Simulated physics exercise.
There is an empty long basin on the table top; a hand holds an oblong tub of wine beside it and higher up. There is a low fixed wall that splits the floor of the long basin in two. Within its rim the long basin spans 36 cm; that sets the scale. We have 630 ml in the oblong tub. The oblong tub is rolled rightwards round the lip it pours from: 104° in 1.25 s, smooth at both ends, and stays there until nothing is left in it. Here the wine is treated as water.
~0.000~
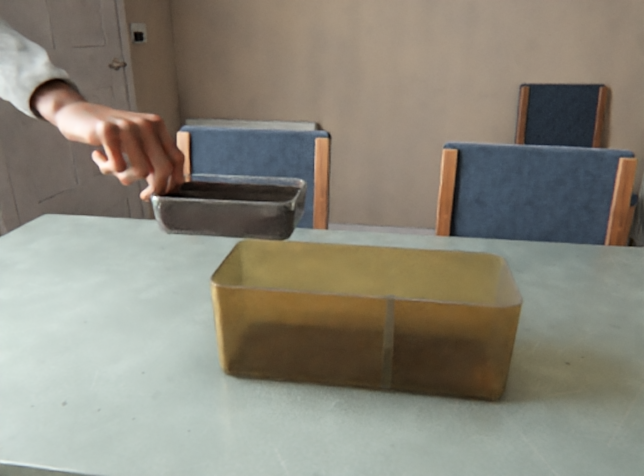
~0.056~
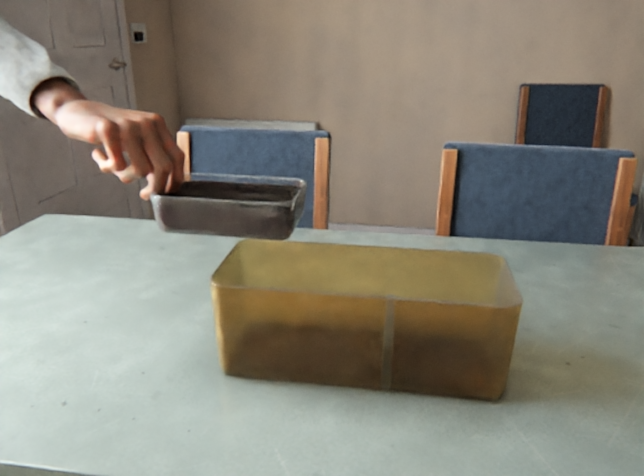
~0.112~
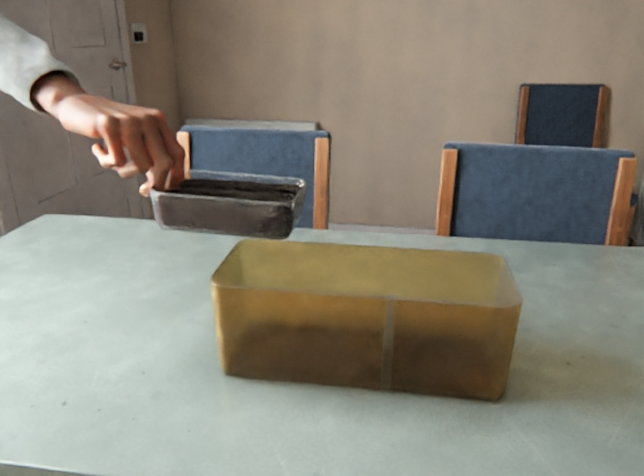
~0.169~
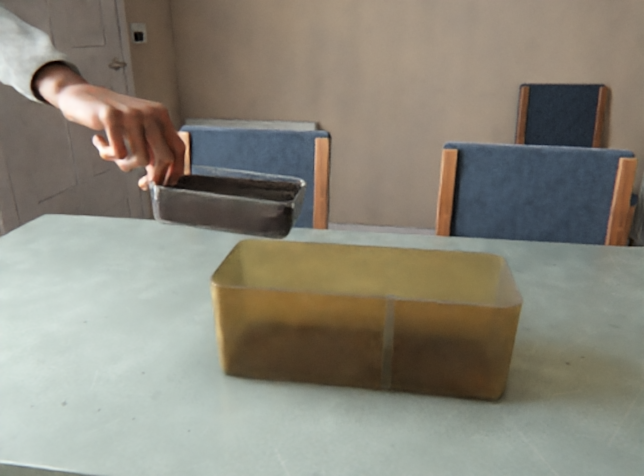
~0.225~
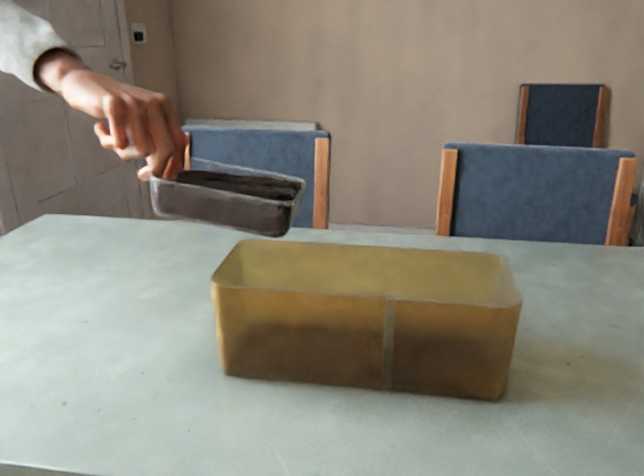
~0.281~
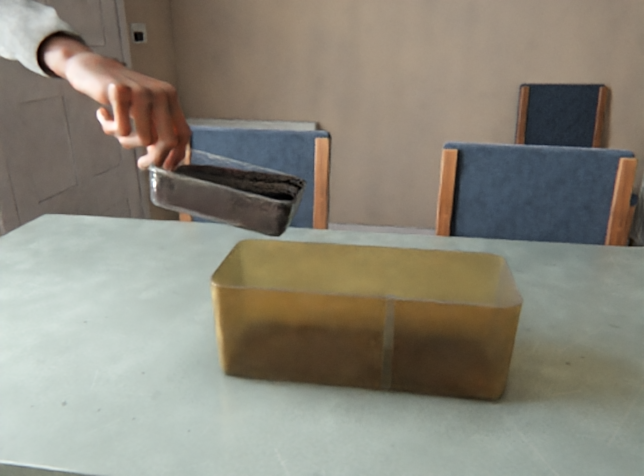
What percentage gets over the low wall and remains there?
38 %.
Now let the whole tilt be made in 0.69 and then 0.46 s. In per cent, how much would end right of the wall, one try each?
Some 60 and 40 per cent, in that order.
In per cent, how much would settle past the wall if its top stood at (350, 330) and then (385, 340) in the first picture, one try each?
Roughly 70 per cent, then 50 per cent.
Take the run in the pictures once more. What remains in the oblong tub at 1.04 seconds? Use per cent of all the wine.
I'd estimate some 2 per cent.
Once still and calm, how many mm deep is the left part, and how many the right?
Left about 12 mm, right about 14 mm.
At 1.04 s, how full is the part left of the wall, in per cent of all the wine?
Left share: Approx. 48 %.
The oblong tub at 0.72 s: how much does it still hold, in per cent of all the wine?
Roughly 18 %.
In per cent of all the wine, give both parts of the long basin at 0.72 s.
About 32 left, 2 right.
Then, 0.72 s in, the tilt is 65° and 18 per cent is still to pour, 31 is left of the wall and 2 right of it.
Then, 1.04 s in, the tilt is 97° and 2 per cent is still to pour, 47 is left of the wall and 38 right of it.
Then, 1.38 s in, the tilt is 104° and 0 per cent is still to pour, 53 is left of the wall and 38 right of it.
Then, 1.75 s in, the tilt is 104° and 0 per cent is still to pour, 53 is left of the wall and 38 right of it.
Finally, 53 per cent lies left of the wall, 38 right of it and 8 outside.
